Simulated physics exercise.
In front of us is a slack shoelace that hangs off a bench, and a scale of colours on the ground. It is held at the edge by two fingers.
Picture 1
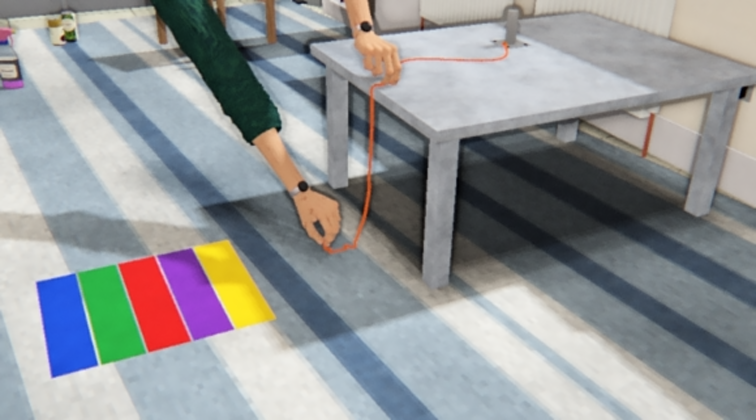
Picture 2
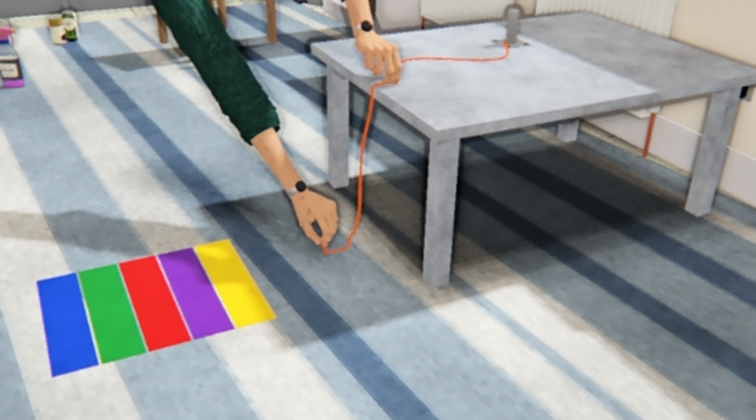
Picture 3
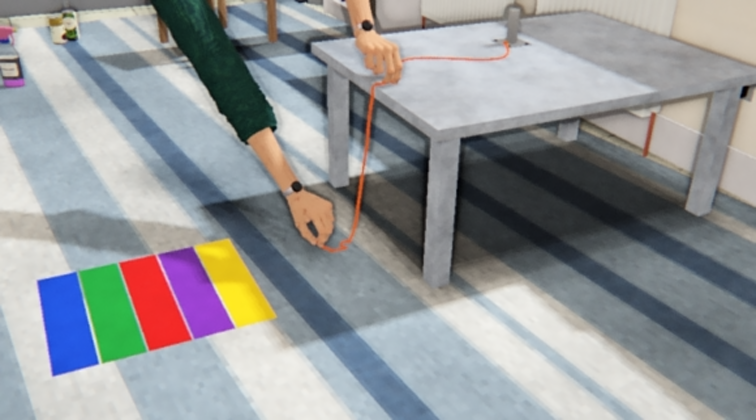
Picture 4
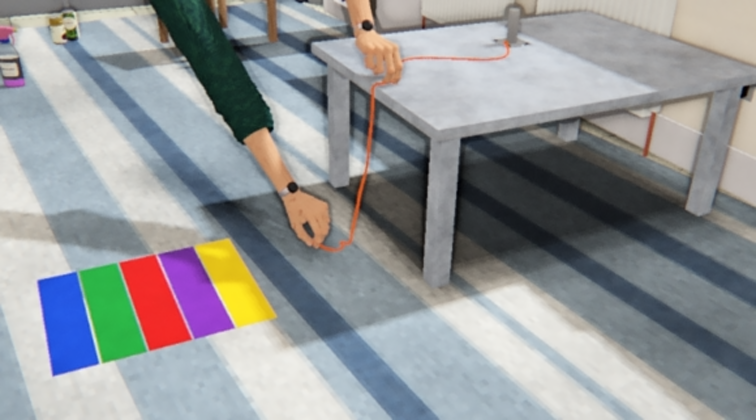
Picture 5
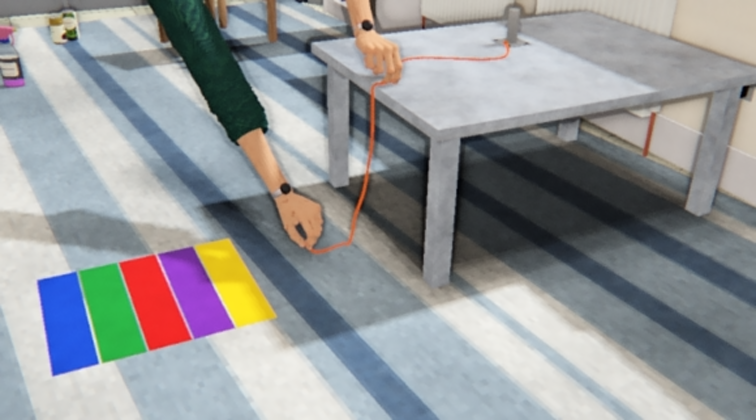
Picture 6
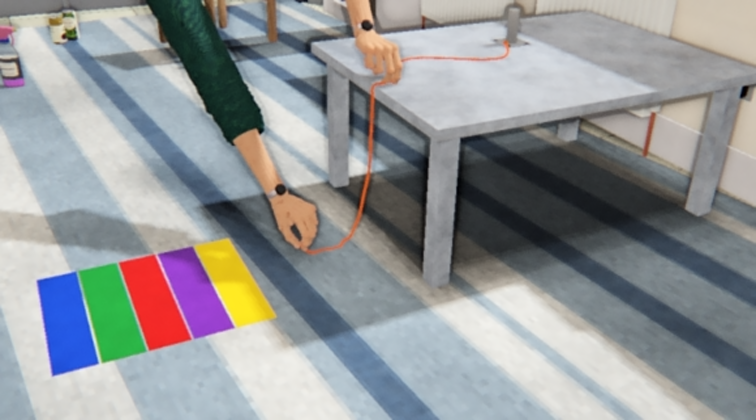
A person in a dark green sleeve, seen from slightly above in a room with a blue and white striped floor, holds an orange cord at the edge of a grey table. The cord runs across the tabletop and hangs slack to the other hand, right of blue, green, red, purple and yellow strips. The lower hand moves slightly left, drawing the cord's end along, while the upper hand stays still.
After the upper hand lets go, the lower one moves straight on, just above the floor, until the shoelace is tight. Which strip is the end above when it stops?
The red one.
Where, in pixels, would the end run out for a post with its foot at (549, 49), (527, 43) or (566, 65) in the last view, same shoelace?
About (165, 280), (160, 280) and (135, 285).
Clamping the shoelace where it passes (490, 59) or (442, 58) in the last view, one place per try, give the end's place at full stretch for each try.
Try by try: (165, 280), (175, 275).
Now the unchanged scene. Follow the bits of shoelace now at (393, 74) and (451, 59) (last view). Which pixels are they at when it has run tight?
Well, the first one sits at (348, 85), and the second one sits at (424, 59).
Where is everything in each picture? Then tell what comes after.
End (324, 242); yellow (247, 308); purple (206, 318); red (163, 329); green (118, 341); blue (71, 353), in the first frame.
End (322, 242); shoelace through (507, 53) (455, 60) (396, 66) (373, 90) (361, 167) (354, 233), in the second frame.
End (317, 243), in the third frame.
End (313, 244); shoelace through (508, 52) (455, 59) (397, 65) (374, 89) (367, 167) (352, 234), in the fourth frame.
End (306, 245), in the fifth frame.
End (301, 246); shoelace through (508, 52) (455, 59) (396, 65) (373, 89) (369, 166) (352, 233), in the sixth frame.
Soon after, end near (215, 266); over yellow.
Then, end near (166, 277); over red.
At full stretch, end near (137, 284); over red. It gets as far as the red strip.
